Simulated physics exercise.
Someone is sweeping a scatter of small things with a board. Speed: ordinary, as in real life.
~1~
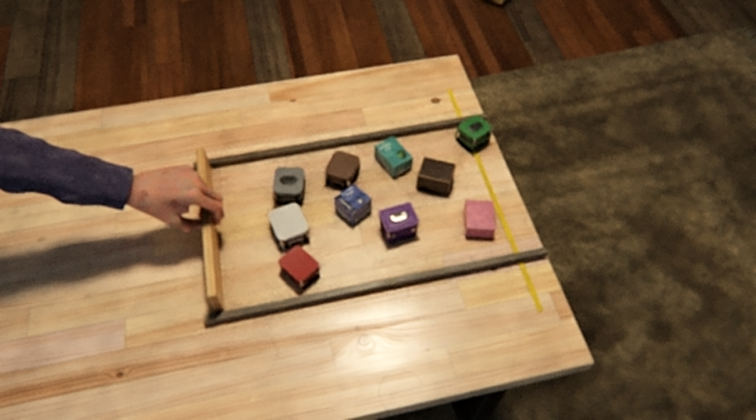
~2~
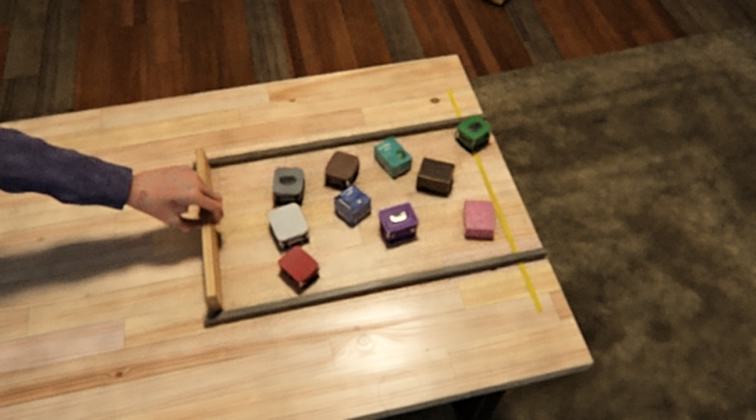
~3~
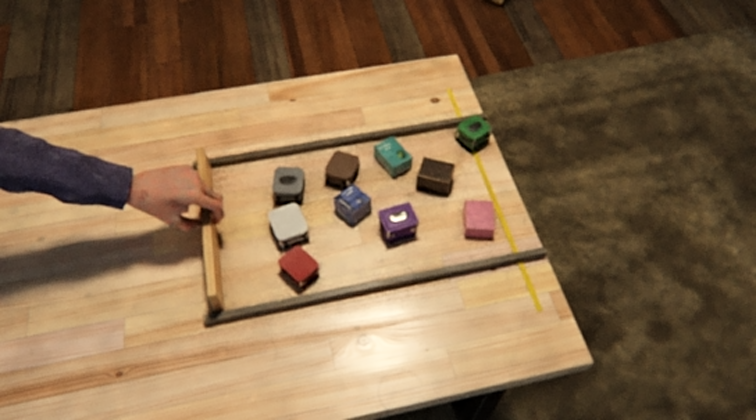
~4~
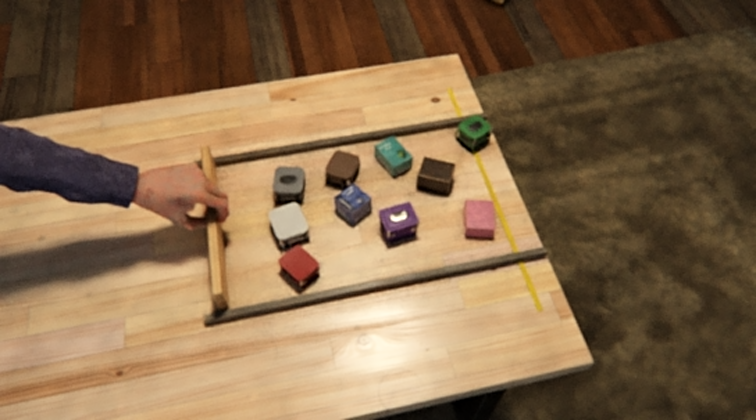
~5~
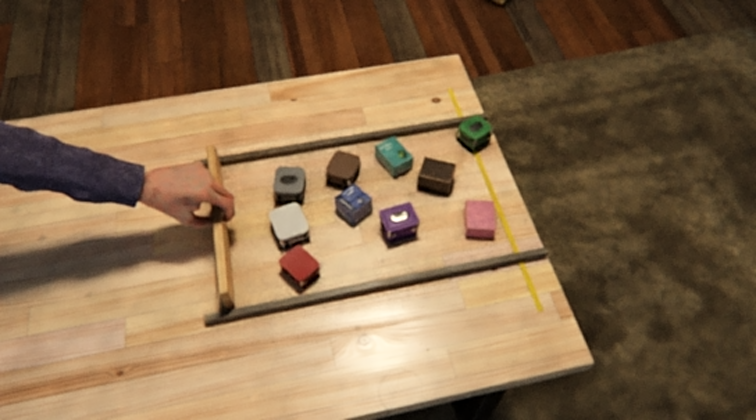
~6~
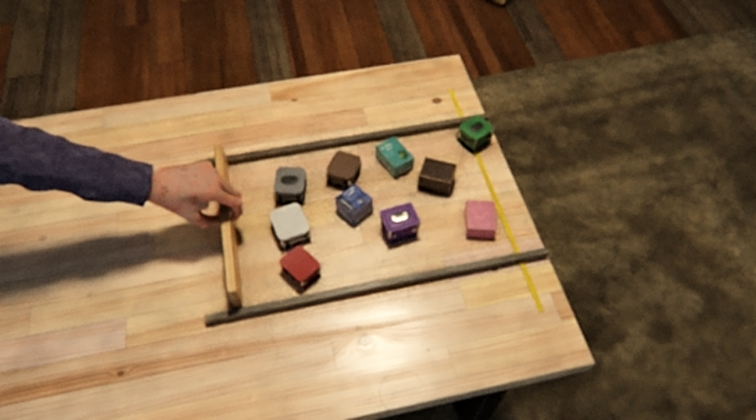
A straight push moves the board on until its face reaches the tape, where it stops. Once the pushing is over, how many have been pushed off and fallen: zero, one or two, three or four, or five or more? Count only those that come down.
Pretty sure the pieces that leave the surface number five or more this time.
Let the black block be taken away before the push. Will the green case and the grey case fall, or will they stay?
Well, the green case goes off the edge while the grey case is still there.
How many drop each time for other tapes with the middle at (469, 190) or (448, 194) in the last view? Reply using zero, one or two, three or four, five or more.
Counts by place: Either three or four, then 1 or 2.
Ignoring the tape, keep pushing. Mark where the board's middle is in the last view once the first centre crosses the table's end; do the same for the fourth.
First about (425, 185), next about (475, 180).
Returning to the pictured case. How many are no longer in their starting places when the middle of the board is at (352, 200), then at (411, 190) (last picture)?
By the first moment it's 7, by the second it's 10.
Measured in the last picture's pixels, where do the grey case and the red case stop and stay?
Listed as asked: First (492, 150), and then (525, 232).
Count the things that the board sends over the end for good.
That would be exactly 7.
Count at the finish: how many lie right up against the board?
That makes 3.
Soon after, none off yet; green case at rest near (475, 134); pink block at rest near (480, 219); black block at rest near (437, 176).
After that, none off yet; green case moving near (482, 132); pink block displaced a little near (495, 220); black block displaced a little near (449, 171).
In the end, the number that fall off is five or more; gone, brown case, blue box, purple case, turquoise box, black block, pink block and green case.
